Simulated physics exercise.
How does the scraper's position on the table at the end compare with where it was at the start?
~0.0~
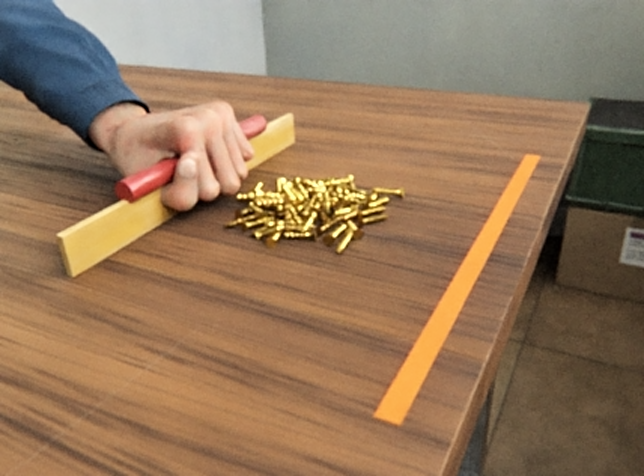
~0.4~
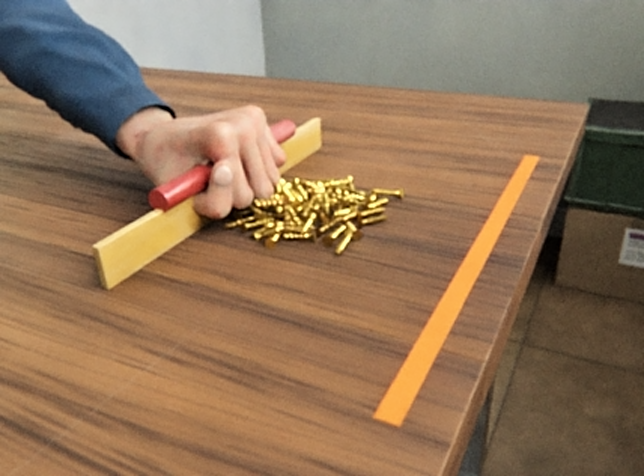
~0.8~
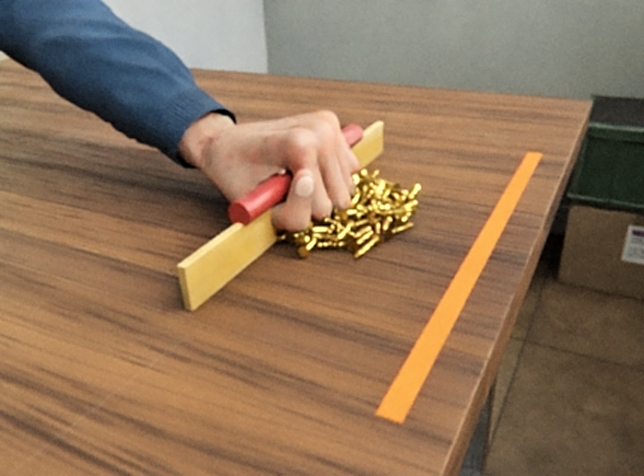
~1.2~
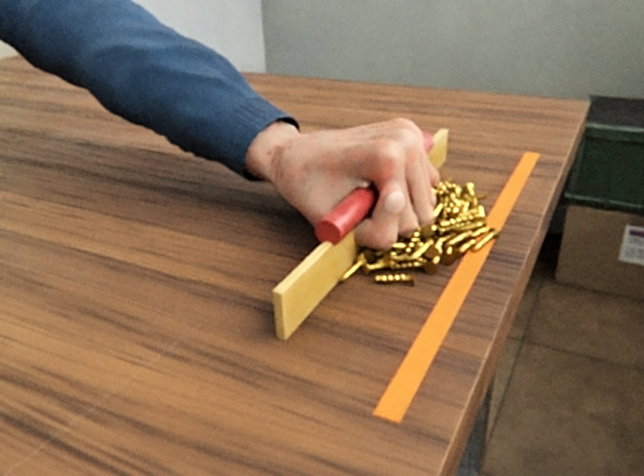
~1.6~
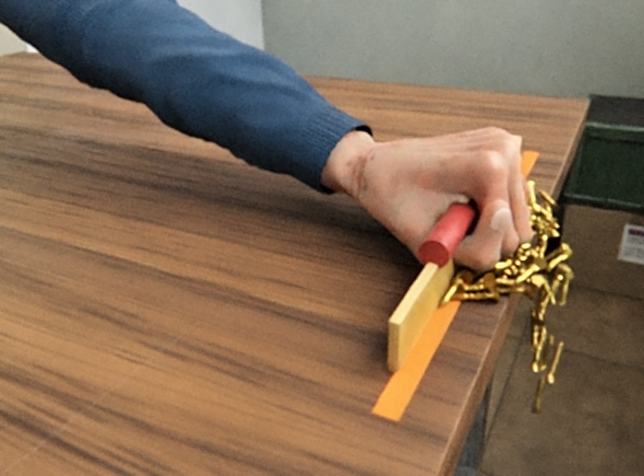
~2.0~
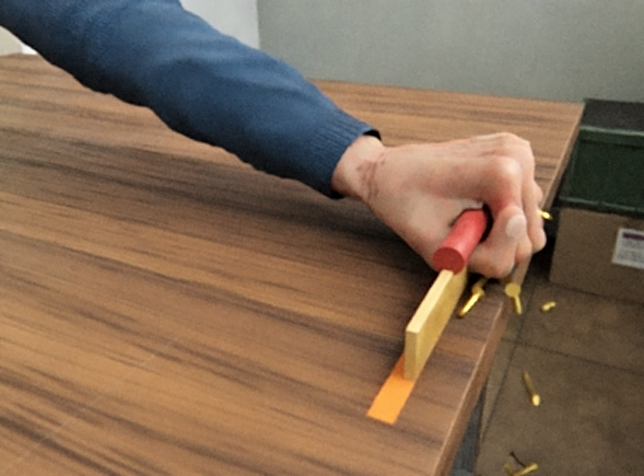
At the start the scraper is on the left part of the table, to the left of the golden heap. By the end it is far to the right, resting on the orange tape near the table's edge.
